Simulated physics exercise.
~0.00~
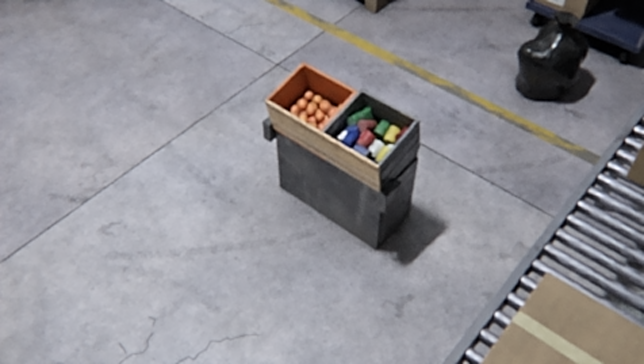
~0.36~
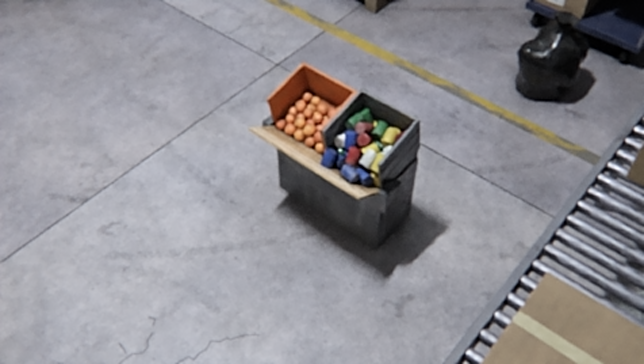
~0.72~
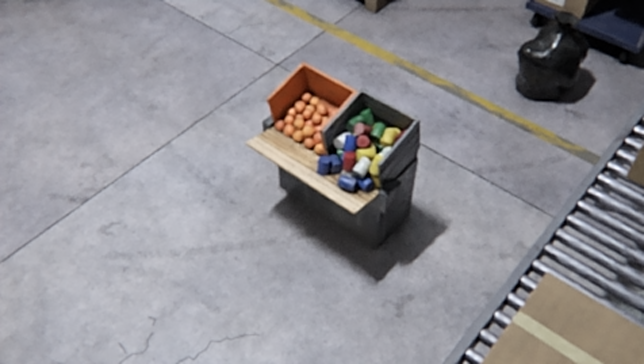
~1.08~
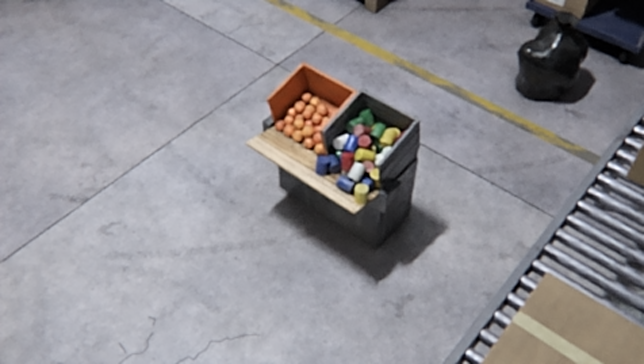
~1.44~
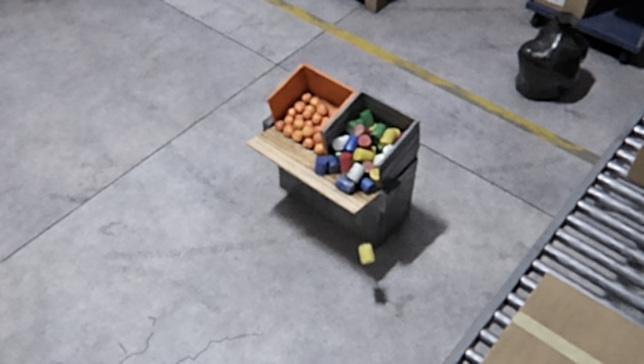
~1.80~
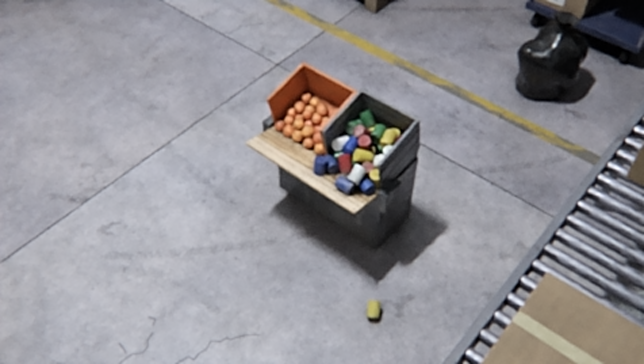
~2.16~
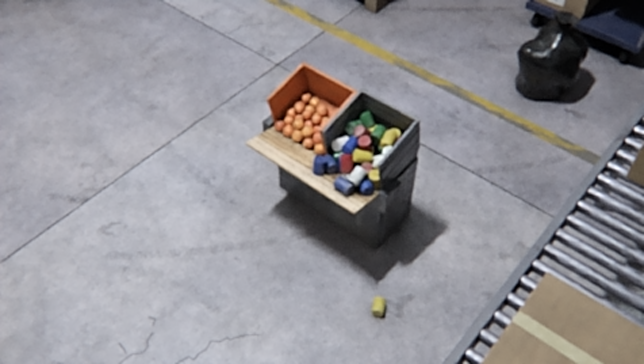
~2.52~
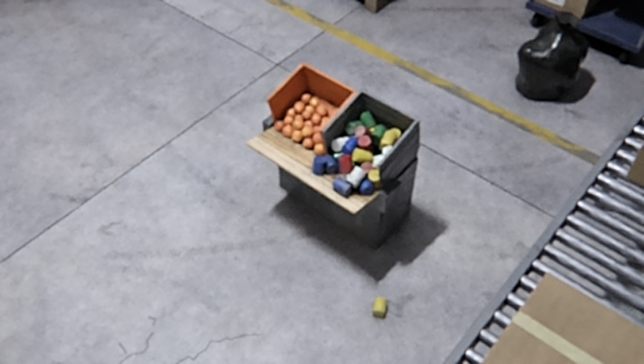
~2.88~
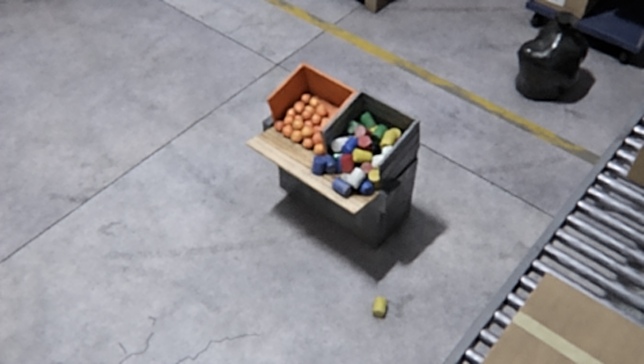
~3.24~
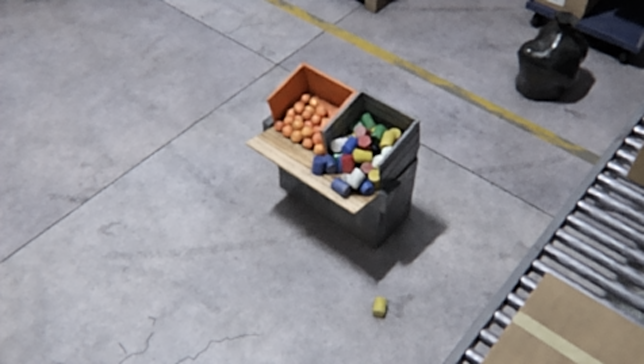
In this clip, a wooden flap on the front of two joined bins, one orange with orange balls and one grey with colourful small cylinders, swings down; the contents slide forward, and one yellow cylinder drops to the concrete floor and comes to rest while the others stay put.
